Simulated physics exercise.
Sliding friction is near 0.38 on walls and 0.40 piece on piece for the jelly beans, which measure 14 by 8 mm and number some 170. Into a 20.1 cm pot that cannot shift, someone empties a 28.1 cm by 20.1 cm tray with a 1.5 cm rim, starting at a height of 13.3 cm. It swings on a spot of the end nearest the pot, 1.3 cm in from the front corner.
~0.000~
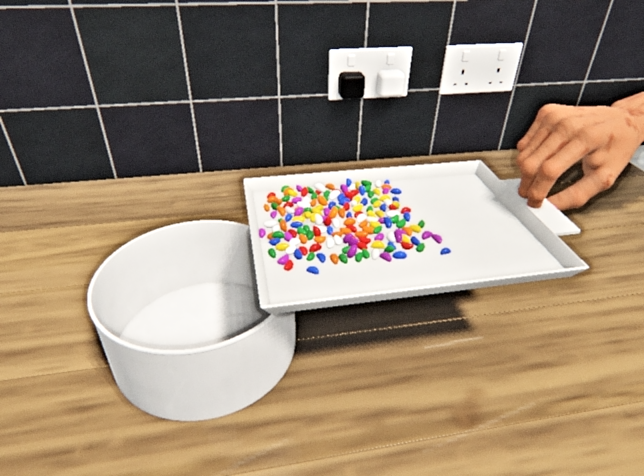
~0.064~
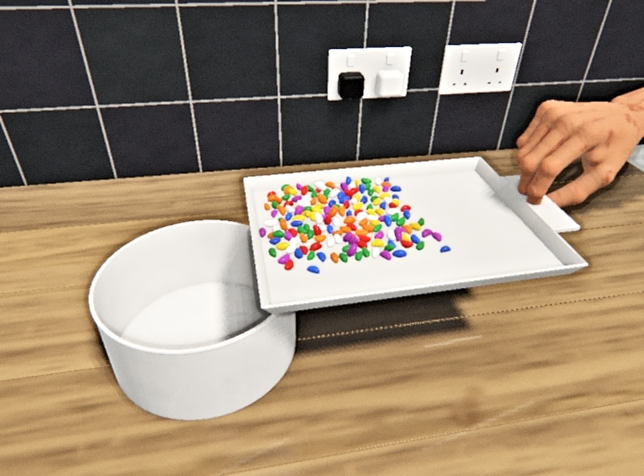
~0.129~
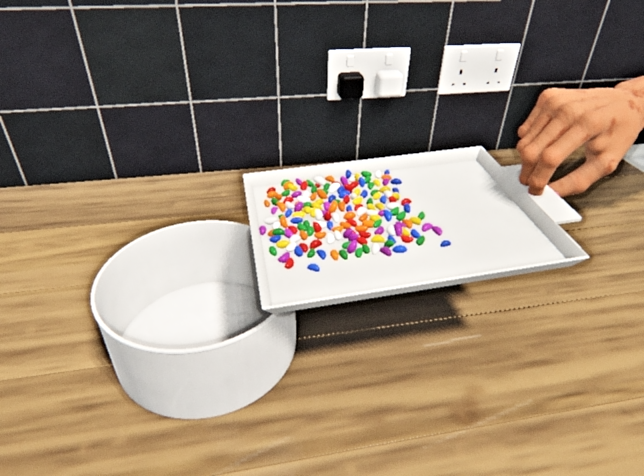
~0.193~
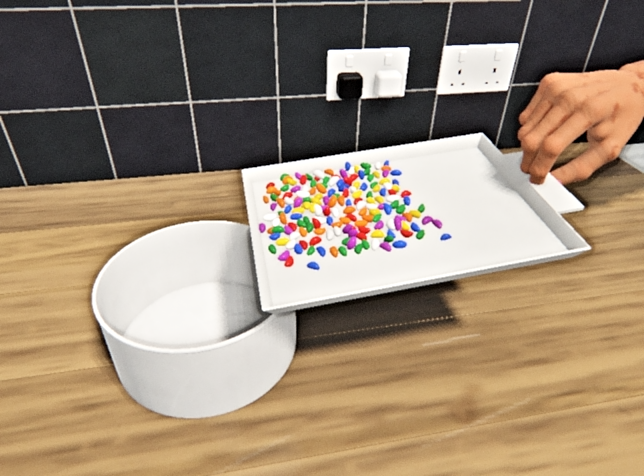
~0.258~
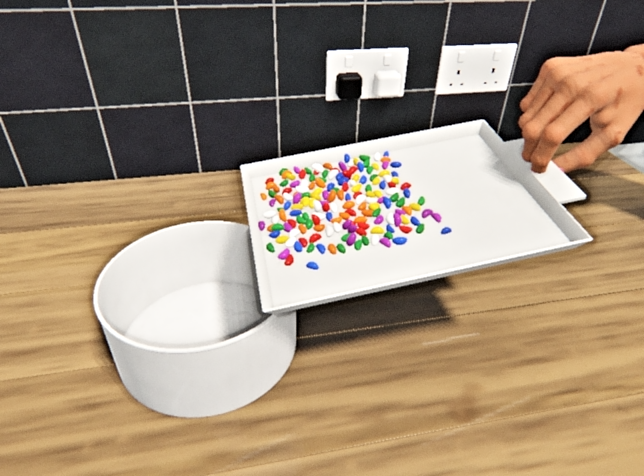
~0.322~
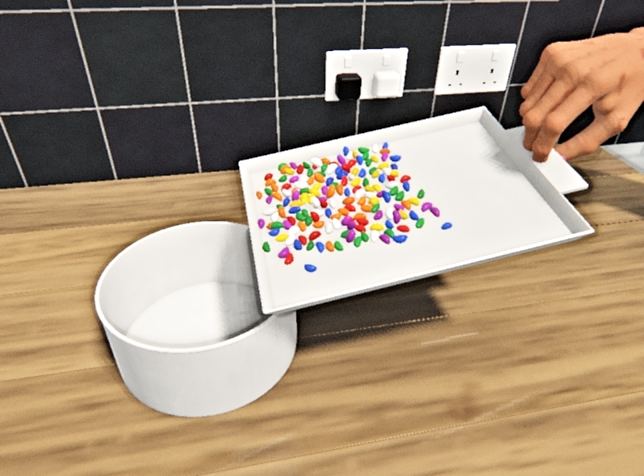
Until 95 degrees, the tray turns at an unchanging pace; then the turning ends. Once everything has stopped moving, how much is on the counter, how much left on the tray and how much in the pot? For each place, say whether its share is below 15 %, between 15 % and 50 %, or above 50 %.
Counter: The amount should be over half, left on the tray: The amount should be small, pot: The amount should be moderate.
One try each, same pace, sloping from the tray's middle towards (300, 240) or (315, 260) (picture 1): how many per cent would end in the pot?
Roughly 90 per cent on the first try and 65 per cent on the second.
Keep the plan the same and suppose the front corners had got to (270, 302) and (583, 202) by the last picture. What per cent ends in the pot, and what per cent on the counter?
Per cent by place - pot 70, counter 30.
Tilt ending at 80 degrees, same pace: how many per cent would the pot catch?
I'd expect some 25 per cent in the pot.
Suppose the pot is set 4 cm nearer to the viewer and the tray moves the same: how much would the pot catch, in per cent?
70 per cent.
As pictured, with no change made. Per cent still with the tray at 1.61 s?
I'd put it at roughly 10 per cent.
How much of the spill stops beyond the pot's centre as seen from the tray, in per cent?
Roughly 30 percent of the spill.
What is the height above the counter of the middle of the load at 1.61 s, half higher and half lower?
I'd put it near 0 cm.
After 1.10 s, tilt 51 degrees; the tray holds 80 %, the pot 5 %.
Then, at 1.61 s, tilt 77 degrees; the tray holds 10 %, the pot 25 %.
Then, at 2.19 s, tilt 95 degrees; the tray holds 0 %, the pot 25 %.
At rest (2.8 s), counter 75 %, tray 0 %, pot 25 %.
